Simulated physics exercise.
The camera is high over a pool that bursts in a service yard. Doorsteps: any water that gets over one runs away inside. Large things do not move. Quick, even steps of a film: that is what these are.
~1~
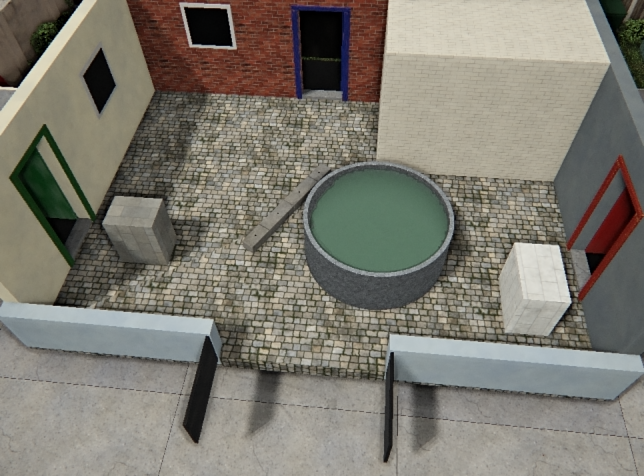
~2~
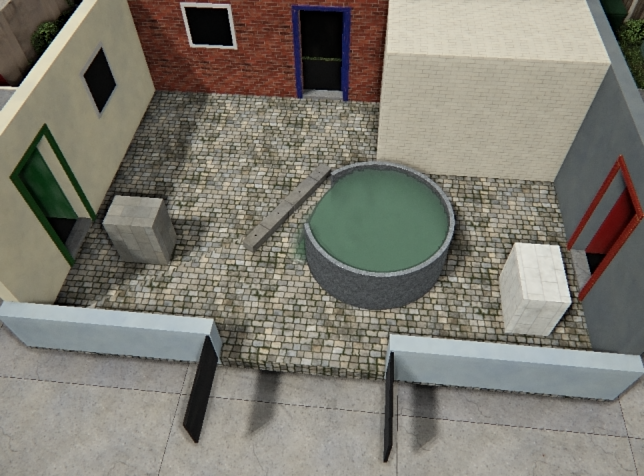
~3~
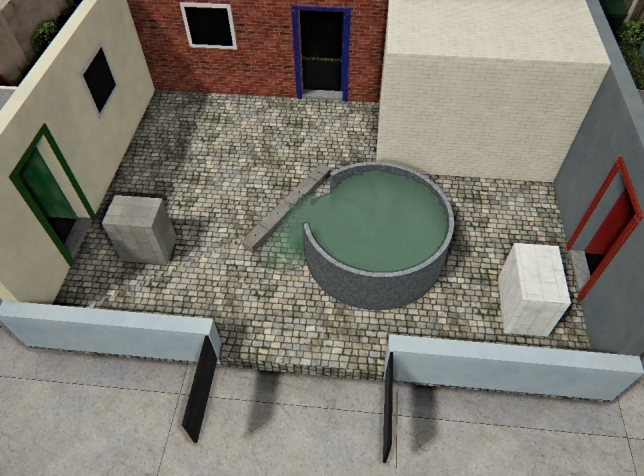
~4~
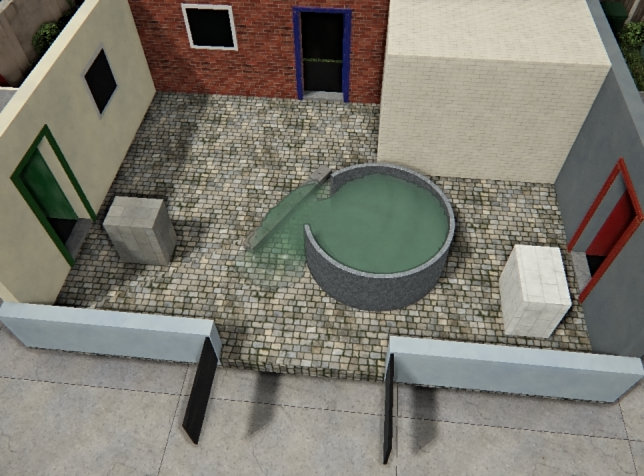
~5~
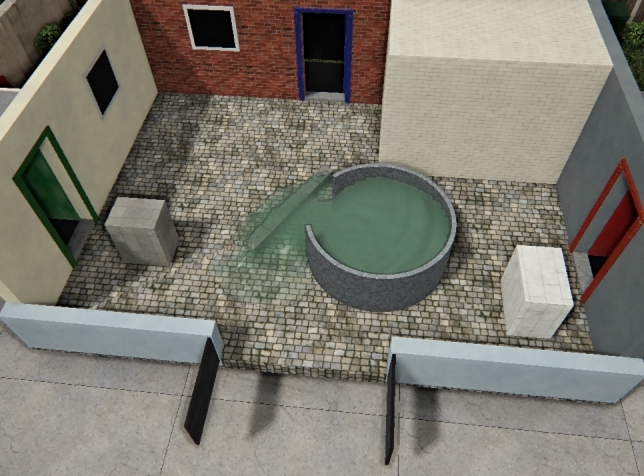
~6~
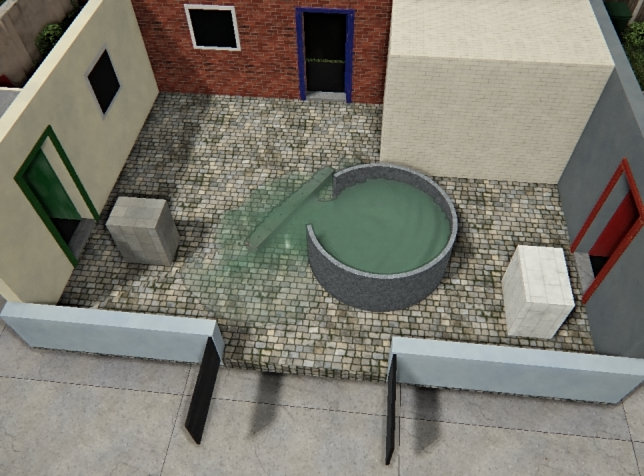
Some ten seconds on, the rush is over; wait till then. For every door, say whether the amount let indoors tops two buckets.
Result: Red door: Never tops two buckets; blue door: Tops two buckets; green door: Tops two buckets.
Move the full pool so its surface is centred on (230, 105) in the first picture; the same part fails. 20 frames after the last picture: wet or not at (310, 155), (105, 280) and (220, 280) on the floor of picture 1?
So, in the order given, I'd say unaffected, soaked through, soaked through.
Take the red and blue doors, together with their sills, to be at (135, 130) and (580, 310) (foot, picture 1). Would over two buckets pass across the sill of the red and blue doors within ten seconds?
As I see it, the red one exceeds the limit while the blue one stays within limit.
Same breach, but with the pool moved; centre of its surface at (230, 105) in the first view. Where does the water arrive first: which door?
My pick is the green-painted one.
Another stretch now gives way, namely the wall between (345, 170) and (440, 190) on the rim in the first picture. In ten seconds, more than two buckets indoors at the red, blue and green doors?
The red one floods; the blue one floods; the green one holds.
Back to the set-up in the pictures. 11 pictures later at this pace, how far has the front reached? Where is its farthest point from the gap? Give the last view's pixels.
Somewhere close to (149, 115).
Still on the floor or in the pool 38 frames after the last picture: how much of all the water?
90 %.
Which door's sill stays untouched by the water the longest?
It's the red door.
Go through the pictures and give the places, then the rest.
The first picture shows still water in the round pool at (378, 217).
In the second picture, the front is at (305, 262), out from the gap at (314, 223).
In the third picture, water pours out at (313, 223) and has run to (266, 259).
In the fourth picture, the front is at (238, 264), out from the gap at (314, 225).
In the fifth picture, the front is at (216, 274), out from the gap at (316, 226).
In the sixth picture, the front is at (188, 277), out from the gap at (317, 225).
A moment on, water covers 40 % of the floor; the red door not reached, the blue door not reached, the green door not reached.
Next, water covers 65 % of the floor; the red door not reached, the blue door wet at the sill, nothing in, the green door under two buckets in.
Then, water covers 70 % of the floor; the red door not reached, the blue door under two buckets in, the green door over two buckets in.
Later, water covers 80 % of the floor; the red door wet at the sill, nothing in, the blue door under two buckets in, the green door over two buckets in.
In the end, water covers 90 % of the floor; the red door wet at the sill, nothing in, the blue door over two buckets in, the green door over two buckets in.
